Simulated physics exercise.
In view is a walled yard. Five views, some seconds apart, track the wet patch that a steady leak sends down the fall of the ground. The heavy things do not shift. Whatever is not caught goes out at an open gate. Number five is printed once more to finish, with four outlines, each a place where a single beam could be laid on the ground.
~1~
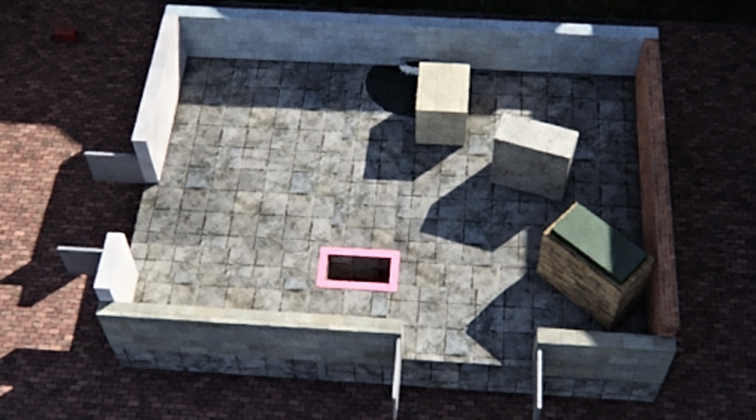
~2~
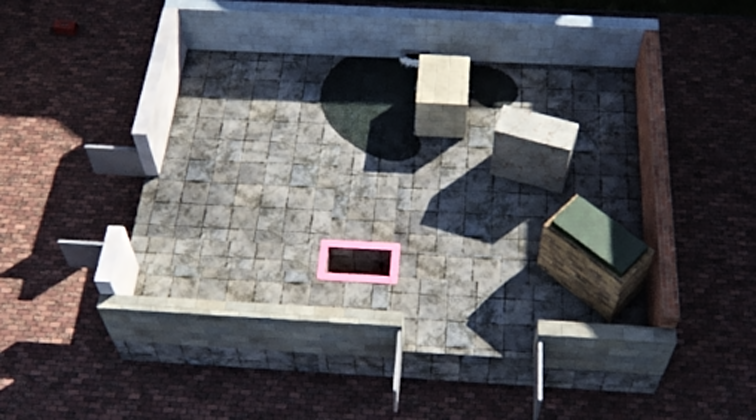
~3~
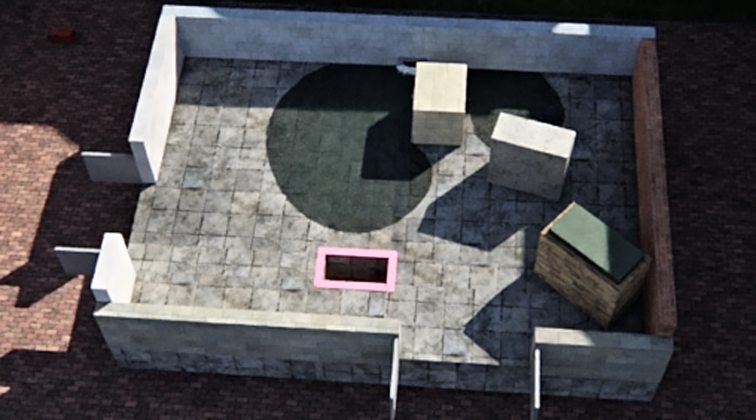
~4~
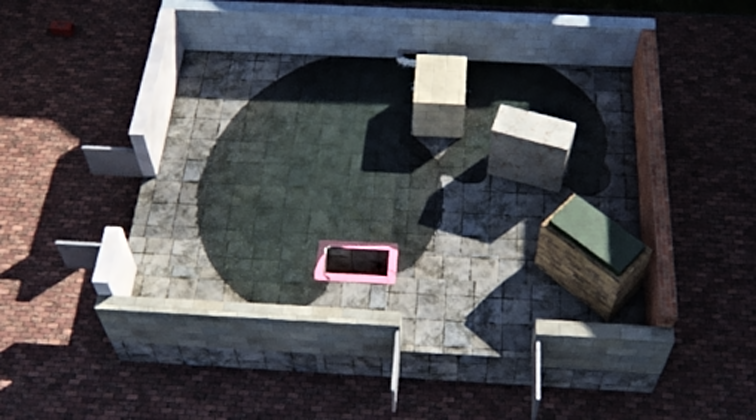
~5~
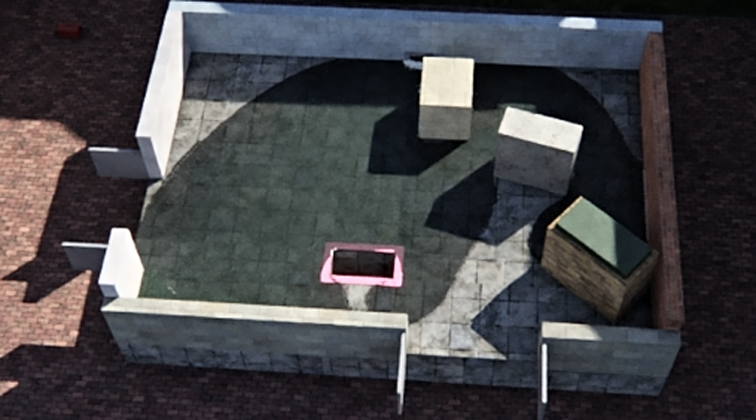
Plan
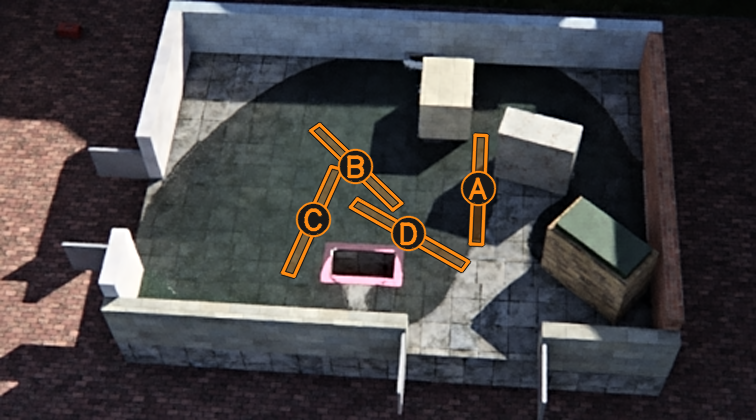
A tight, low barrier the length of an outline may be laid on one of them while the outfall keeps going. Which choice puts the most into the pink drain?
C works best here.
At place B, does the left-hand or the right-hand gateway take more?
The right gate.
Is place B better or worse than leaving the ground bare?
It is worse.
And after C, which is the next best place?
The answer is A.
On the marked copy, A from (476, 244) to (480, 135); B from (315, 127) to (397, 206); C from (288, 274) to (336, 168); D from (353, 203) to (465, 266).
Choosing A, about 31 % of the stream goes into the pink drain, about 68 % out by the gates.
Choosing B, about 14 % of the stream goes into the pink drain, about 85 % out by the gates.
Choosing C, about 40 % of the stream goes into the pink drain, about 60 % out by the gates.
Choosing D, about 15 % of the stream goes into the pink drain, about 85 % out by the gates.
